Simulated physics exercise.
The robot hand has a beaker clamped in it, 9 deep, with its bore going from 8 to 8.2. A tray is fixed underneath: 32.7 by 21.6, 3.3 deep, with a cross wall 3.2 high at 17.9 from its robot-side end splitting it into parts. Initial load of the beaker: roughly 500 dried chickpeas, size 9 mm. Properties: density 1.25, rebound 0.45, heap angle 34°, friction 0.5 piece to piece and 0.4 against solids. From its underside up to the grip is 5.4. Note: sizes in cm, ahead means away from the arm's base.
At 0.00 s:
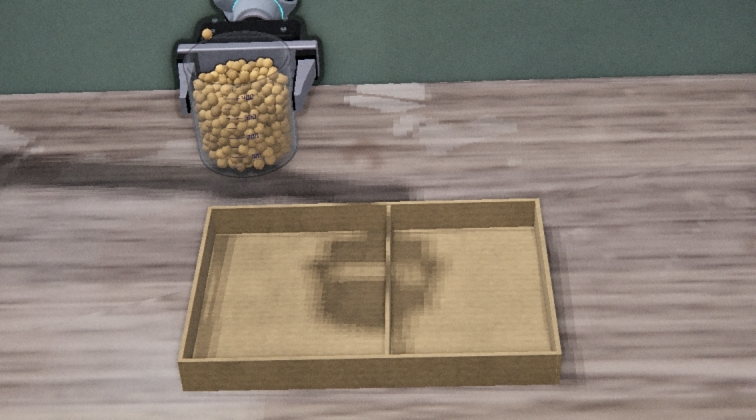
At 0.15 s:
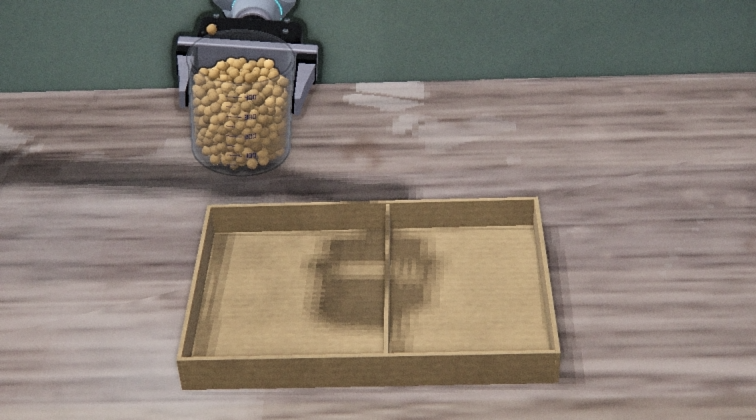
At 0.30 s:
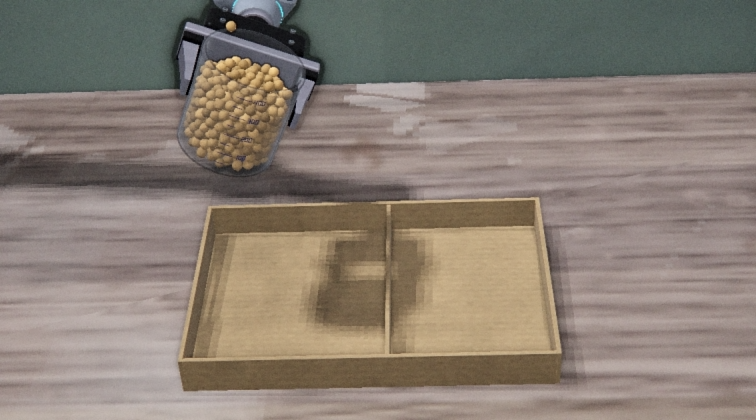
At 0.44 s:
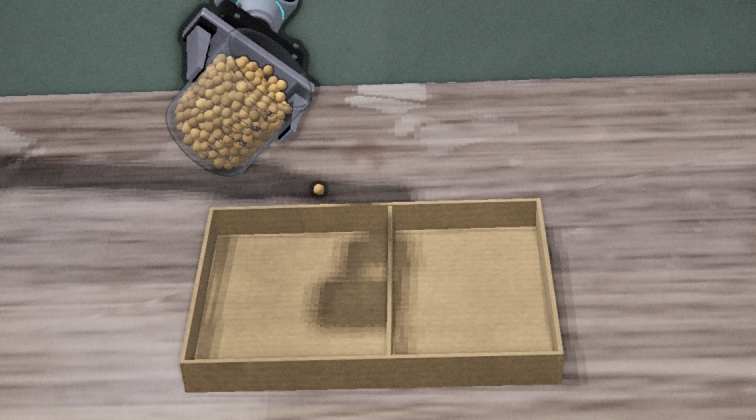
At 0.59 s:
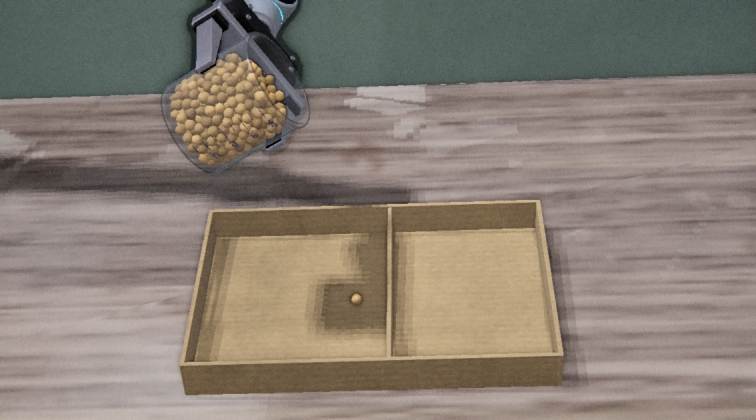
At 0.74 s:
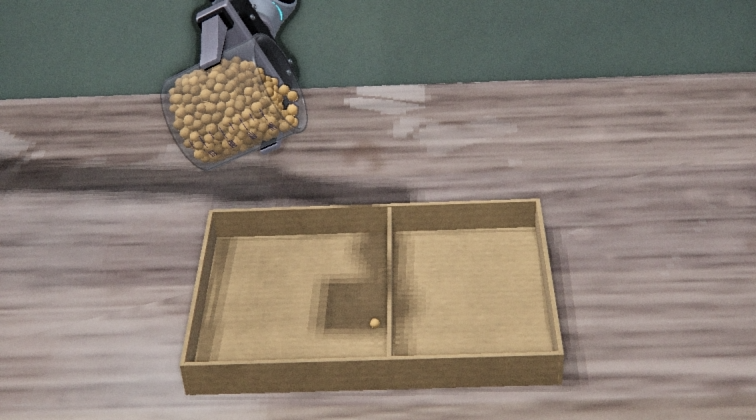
Robot hand tilting a clear beaker of dried chickpeas above a divided tray, one chickpea dropping into the left compartment.
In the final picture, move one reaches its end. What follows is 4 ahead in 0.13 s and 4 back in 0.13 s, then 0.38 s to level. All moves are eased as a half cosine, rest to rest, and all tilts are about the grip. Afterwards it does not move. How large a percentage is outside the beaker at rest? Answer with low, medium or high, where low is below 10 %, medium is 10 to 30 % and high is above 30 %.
Medium.
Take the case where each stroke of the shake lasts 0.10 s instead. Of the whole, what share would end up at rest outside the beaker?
25 %.
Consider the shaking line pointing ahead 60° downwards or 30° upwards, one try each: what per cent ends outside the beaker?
You'd get some 0 per cent with the first setting and some 25 per cent with the second.
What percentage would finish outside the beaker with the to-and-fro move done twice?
In that case it would be near 30 percent.
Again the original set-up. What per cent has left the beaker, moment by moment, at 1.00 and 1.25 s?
10, then 15.
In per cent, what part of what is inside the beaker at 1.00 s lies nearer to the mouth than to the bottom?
Around 45 percent.
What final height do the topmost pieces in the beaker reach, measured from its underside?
I'd say close to 8.5 cm.
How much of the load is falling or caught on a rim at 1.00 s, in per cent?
It amounts to roughly 12 in a hundred.
By 1.00 s, tilted 65° forward, highest piece 25 above the table; 440 in the beaker, 1 in the robot-side part, 58 in flight or on a rim.
By 1.25 s, tilted 17° forward, highest piece 27 above the table; 413 in the beaker, 47 in the robot-side part, 37 in the far-side part, 2 in flight or on a rim.
By 1.58 s, level, highest piece 27 above the table; 412 in the beaker, 48 in the robot-side part, 38 in the far-side part, 1 on the table or floor.
By 2.63 s, level, highest piece 27 above the table; 412 in the beaker, 48 in the robot-side part, 38 in the far-side part, 1 on the table or floor.
Final count, 412 in the beaker, 48 in the robot-side part, 38 in the far-side part, 1 on the table or floor. That is 17 % outside the beaker.
